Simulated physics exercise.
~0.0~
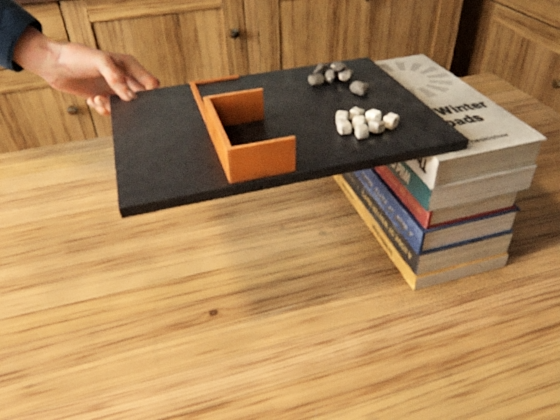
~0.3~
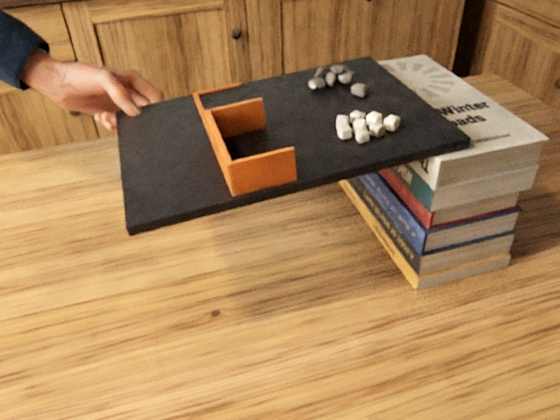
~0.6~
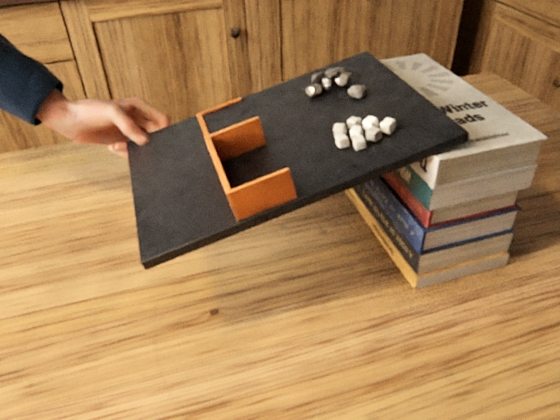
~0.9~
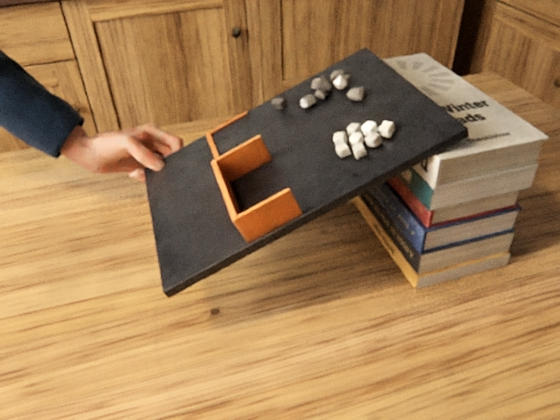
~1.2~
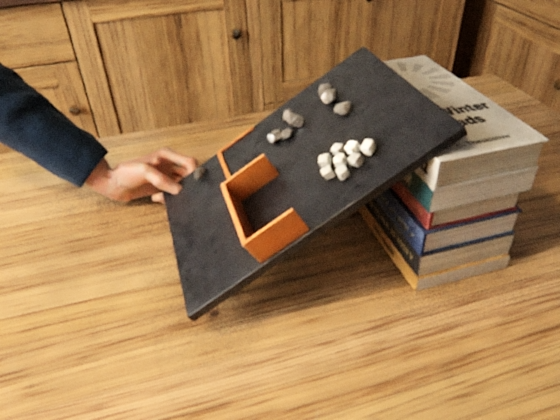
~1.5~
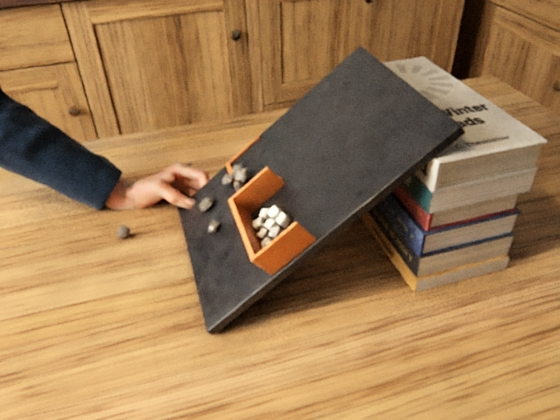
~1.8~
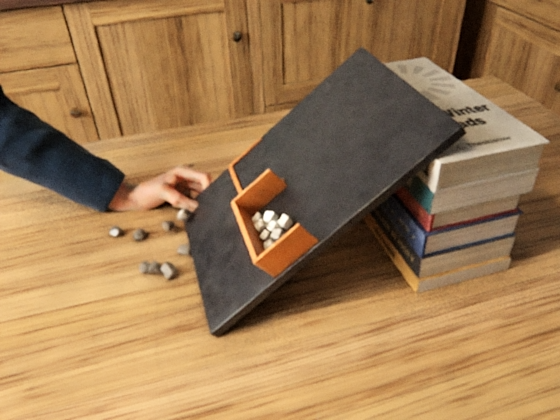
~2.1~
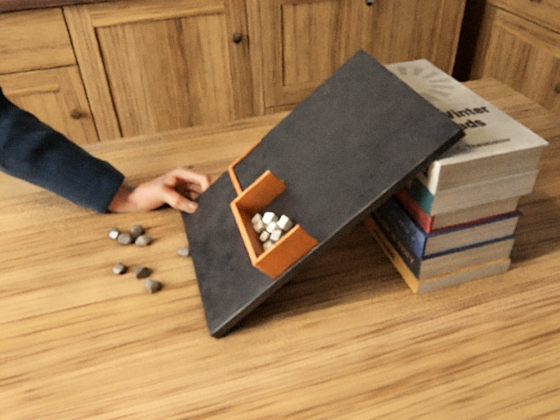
A dark board with orange strips, propped on stacked books, tilts steeply as a hand lowers its left end to the wooden table; grey pebbles slide down past the strips and scatter on the tabletop, while white pieces slide into the nearer orange barrier and stay there.
